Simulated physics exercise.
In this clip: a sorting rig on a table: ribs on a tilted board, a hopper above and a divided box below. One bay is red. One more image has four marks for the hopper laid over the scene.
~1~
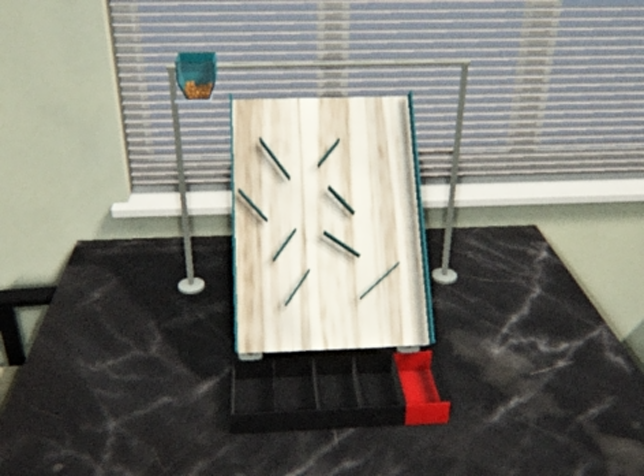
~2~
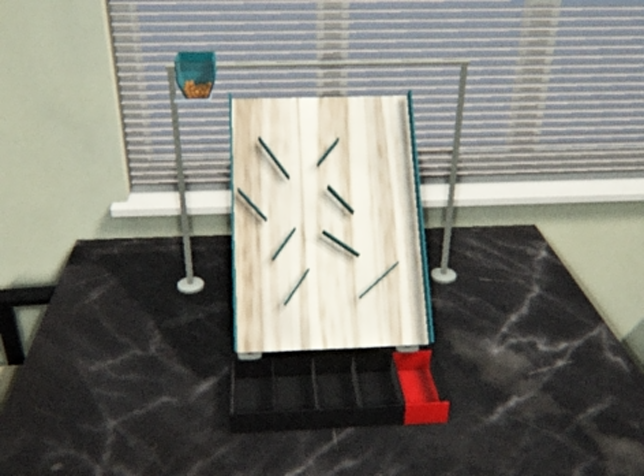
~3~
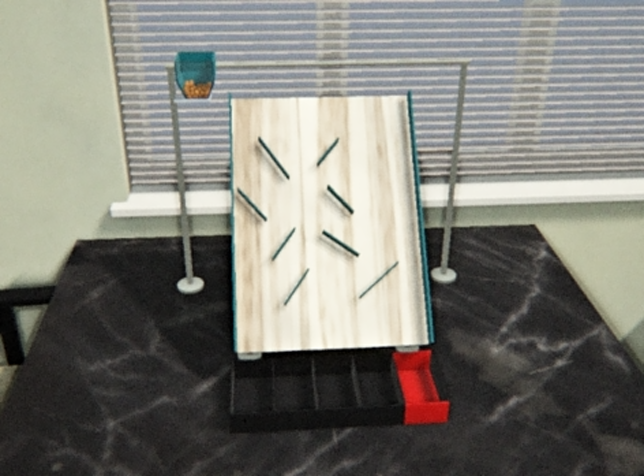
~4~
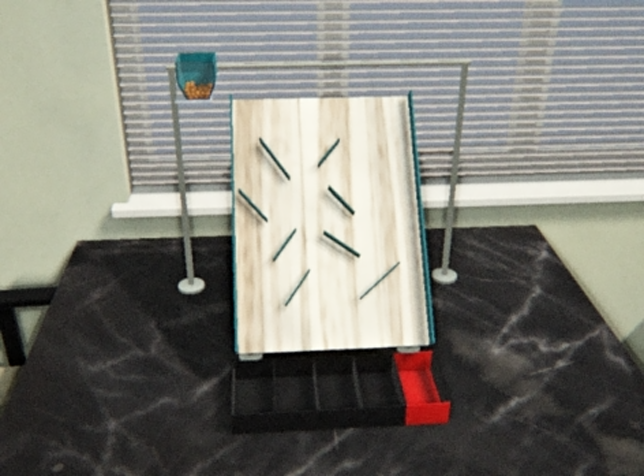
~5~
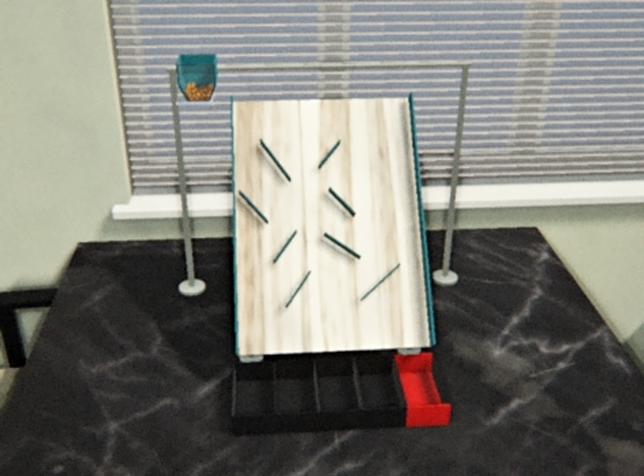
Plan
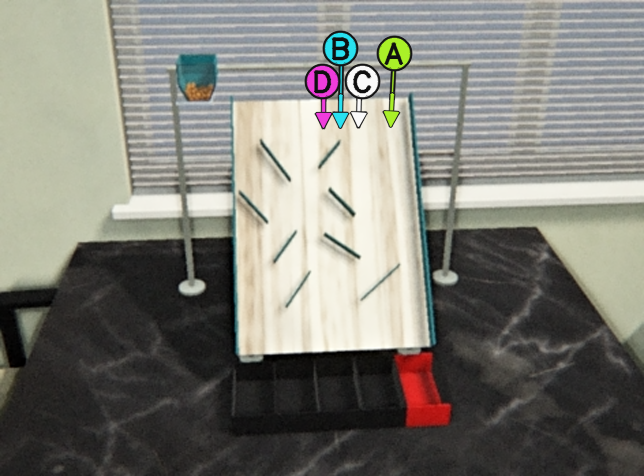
To begin with, a teal hopper of small orange-brown pieces hangs at the upper left of a metal frame, beside a tilted wooden board with angled dark ribs. Below sits a black divided box with a red bay at the right end. Throughout, nothing visibly moves.
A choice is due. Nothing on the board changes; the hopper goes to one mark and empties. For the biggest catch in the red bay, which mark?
Take A.
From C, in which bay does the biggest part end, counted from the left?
It is the third one.
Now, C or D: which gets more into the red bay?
It is C.
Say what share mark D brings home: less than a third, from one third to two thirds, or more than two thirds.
It is less than a third.
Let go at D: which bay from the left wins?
The first from the left.
On the marked copy, mark A meets the board at (390, 121); mark B meets the board at (340, 122); mark C meets the board at (358, 121); mark D meets the board at (323, 122).
With A, about half in the red bay, about a third in other bays, a small part outside the box.
With B, a small part in the red bay, nearly all in other bays.
With C, a small part in the red bay, most in other bays, a stray few outside the box.
With D, a stray few in the red bay, nearly all in other bays.
